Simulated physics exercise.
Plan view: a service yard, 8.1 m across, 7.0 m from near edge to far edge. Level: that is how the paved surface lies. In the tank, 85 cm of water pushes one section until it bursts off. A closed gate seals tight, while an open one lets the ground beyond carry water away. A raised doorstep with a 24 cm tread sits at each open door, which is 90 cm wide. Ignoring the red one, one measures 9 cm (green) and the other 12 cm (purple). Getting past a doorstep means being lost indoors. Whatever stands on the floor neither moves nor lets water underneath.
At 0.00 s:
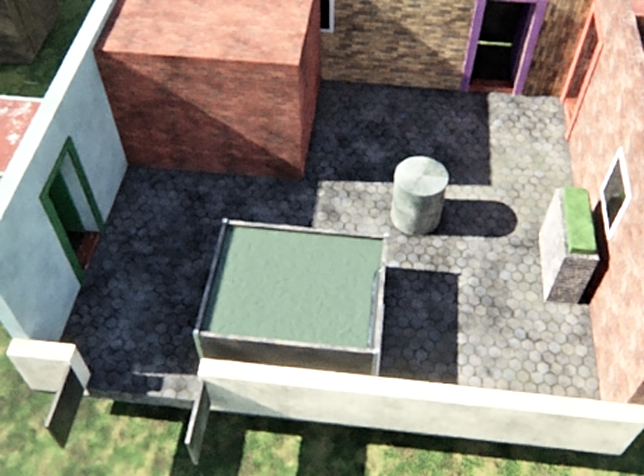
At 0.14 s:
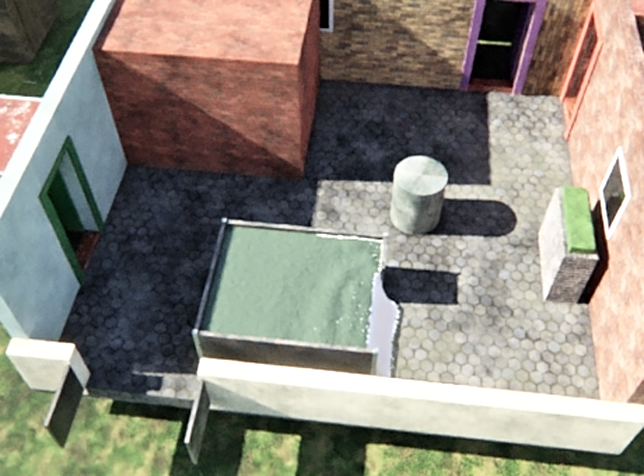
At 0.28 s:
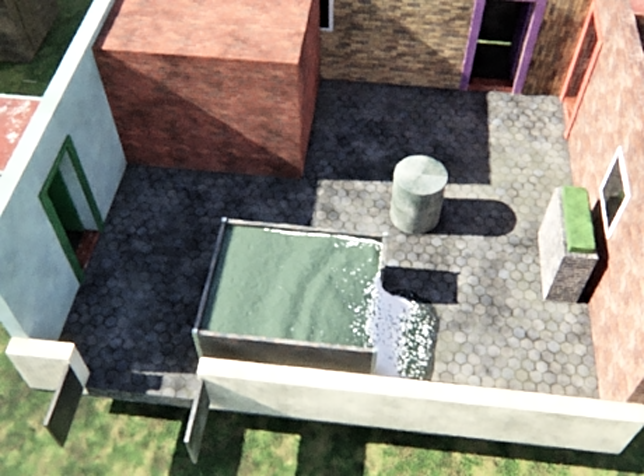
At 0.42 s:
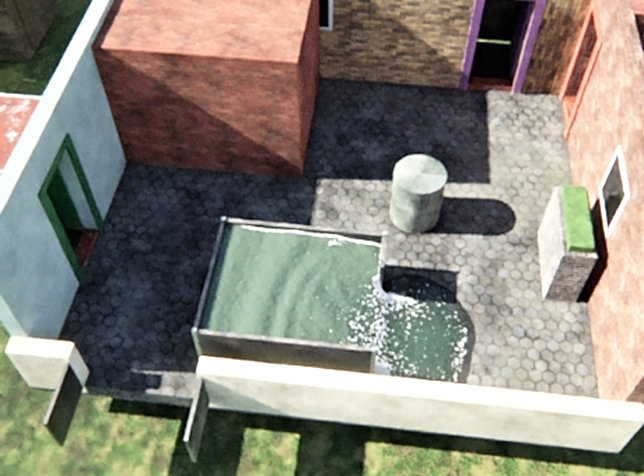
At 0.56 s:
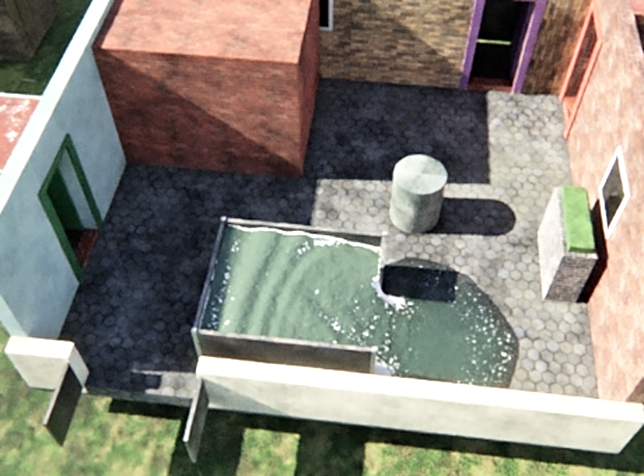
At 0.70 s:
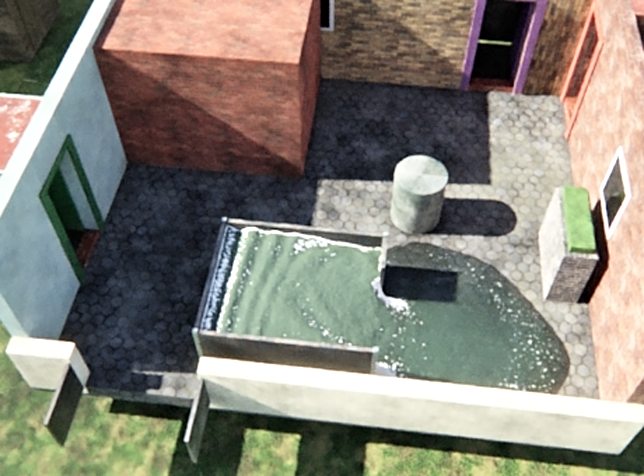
In a walled, paved courtyard, water bursts from the right side of a rectangular tank near the front wall and spreads rightward across the paving in a widening, foam-flecked pool, while the level inside the tank drops slightly.
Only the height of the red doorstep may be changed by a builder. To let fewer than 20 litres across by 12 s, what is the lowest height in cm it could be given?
The lowest such height is close to 15 cm.
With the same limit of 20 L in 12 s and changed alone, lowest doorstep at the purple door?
The purple one would have to be about 19 cm high.
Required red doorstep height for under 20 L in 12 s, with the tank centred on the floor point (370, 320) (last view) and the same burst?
It must be around 14.5 cm tall.
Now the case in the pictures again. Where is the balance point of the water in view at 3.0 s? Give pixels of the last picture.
The centre of all the water is around (425, 318).
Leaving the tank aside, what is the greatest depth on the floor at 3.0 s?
I'd put it near 56 cm.
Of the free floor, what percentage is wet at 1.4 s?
Around 25 per cent of the free floor.
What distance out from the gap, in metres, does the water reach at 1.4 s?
Some 3.6 m out.
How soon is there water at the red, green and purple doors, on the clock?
Front log: Red = 2.6 s, green = 6.5 s, purple = 3.6 s.
After 1.4 s water covers 25 % of the floor, deepest (67 cm) near (593, 427); it has not reached the red door.
After 3.0 s water covers 40 % of the floor, deepest (56 cm) near (567, 307); 6 cm at the red door, 0 litres in over its 14 cm doorstep.
After 12.0 s water covers 100 % of the floor, deepest (16 cm) near (300, 253); 10 cm at the red door, 32 litres in over its 14 cm doorstep.
At the red door as built, the water arrived by 2.7 s and peaked near 20 cm at 7.4 s.
Run again over the same 12 s with other heights there, 32 litres in over 14 cm, 13 litres over 16.5 cm. The limit of 20 litres is kept from about 15 cm up.
